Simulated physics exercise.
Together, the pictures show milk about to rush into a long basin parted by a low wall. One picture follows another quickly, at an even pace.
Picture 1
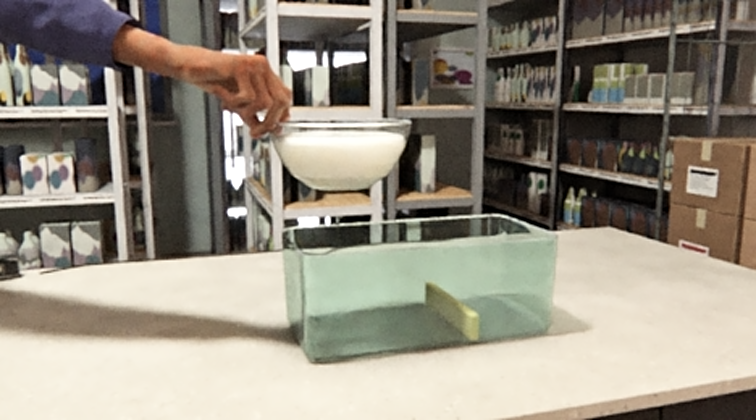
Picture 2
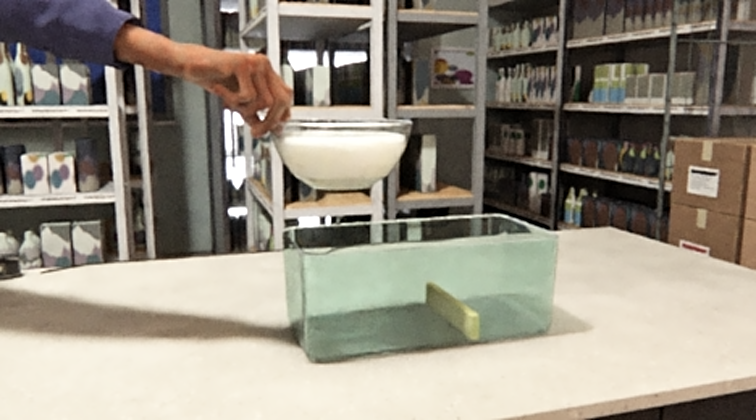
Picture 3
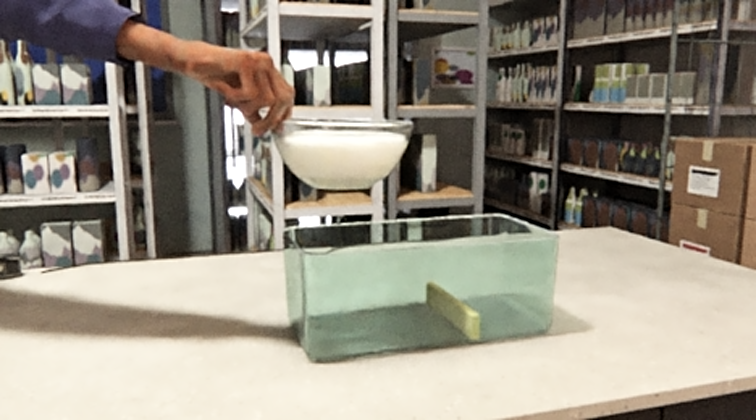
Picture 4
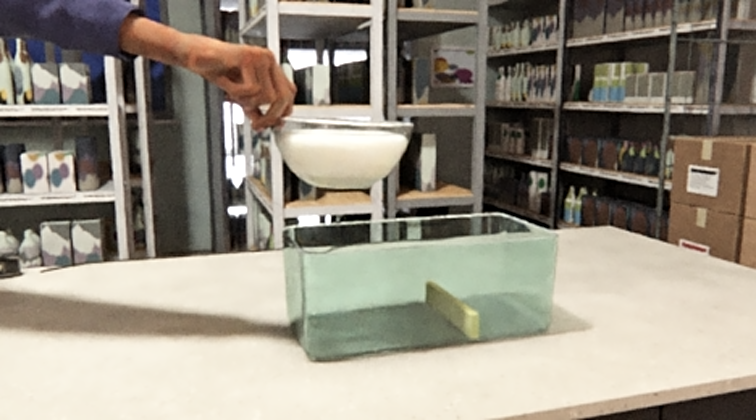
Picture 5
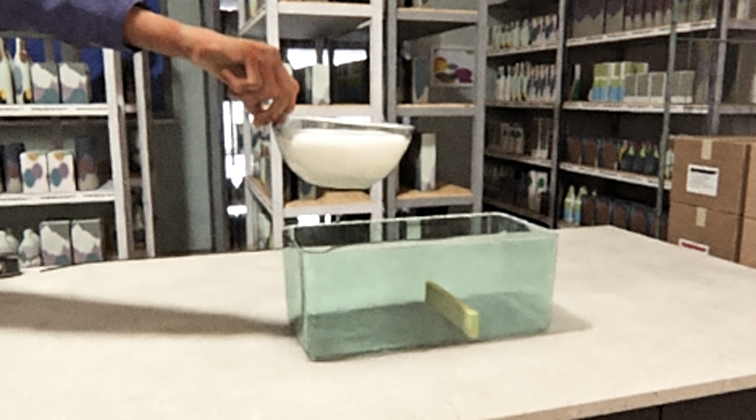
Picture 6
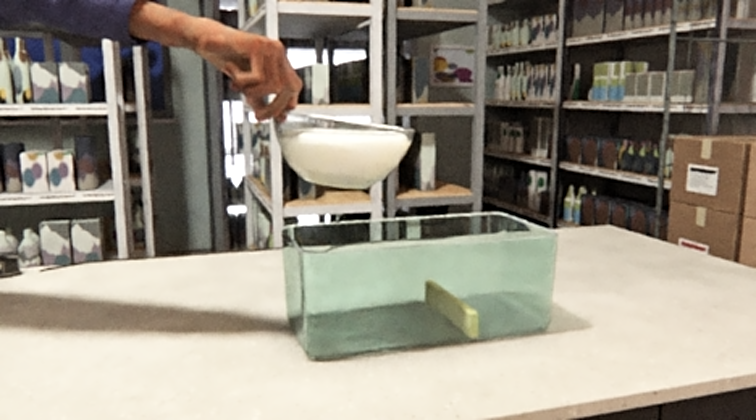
Storeroom table with stocked shelves behind, a hand holding a glass bowl of milk above a divided basin and slowly tilting it slightly rightward.
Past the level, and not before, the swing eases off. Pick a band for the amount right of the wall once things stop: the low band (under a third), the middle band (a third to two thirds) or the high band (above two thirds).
The middle band.
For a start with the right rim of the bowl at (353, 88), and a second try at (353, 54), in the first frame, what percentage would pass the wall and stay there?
About 15 per cent, then about 10 per cent.
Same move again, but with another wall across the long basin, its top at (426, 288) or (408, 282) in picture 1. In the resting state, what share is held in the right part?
80 per cent first, then 90 per cent.
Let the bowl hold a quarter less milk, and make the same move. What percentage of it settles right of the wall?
It works out near 35 percent.
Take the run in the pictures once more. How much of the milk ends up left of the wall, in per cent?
Share approx. 50 per cent.
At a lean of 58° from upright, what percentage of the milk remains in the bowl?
Remaining fraction: Approx. 50 %.
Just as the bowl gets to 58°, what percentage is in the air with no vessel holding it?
I'd say some 25 per cent.
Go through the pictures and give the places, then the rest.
It leans 0°; its right rim is at (406, 123); the milk meets the walls at (274, 137) and (400, 135); the long basin's rim runs from (291, 243) to (529, 226); the wall's top is at (449, 298), in the first picture.
It leans 0°; its right rim is at (407, 123); the milk meets the walls at (275, 137) and (401, 135), in the second picture.
It leans 2°; its right rim is at (408, 124); the milk meets the walls at (275, 136) and (401, 135), in the third picture.
It leans 3°; its right rim is at (408, 125); the milk meets the walls at (276, 135) and (402, 136), in the fourth picture.
It leans 6°; its right rim is at (408, 128); the milk meets the walls at (277, 134) and (402, 135), in the fifth picture.
It leans 9°; its right rim is at (409, 132); the milk meets the walls at (279, 134) and (404, 135), in the sixth picture.
A moment on, the bowl is tipped part way and 52 per cent is still to pour, 7 is left of the wall and 13 right of it.
Next, the bowl is tipped on its side and 3 per cent is still to pour, 41 is left of the wall and 52 right of it.
Then the bowl is tipped right over and 0 per cent is still to pour, 49 is left of the wall and 51 right of it.
Later the bowl is tipped right over and 0 per cent is still to pour, 49 is left of the wall and 50 right of it.
In the end 49 per cent lies left of the wall, 50 right of it and 0 outside.
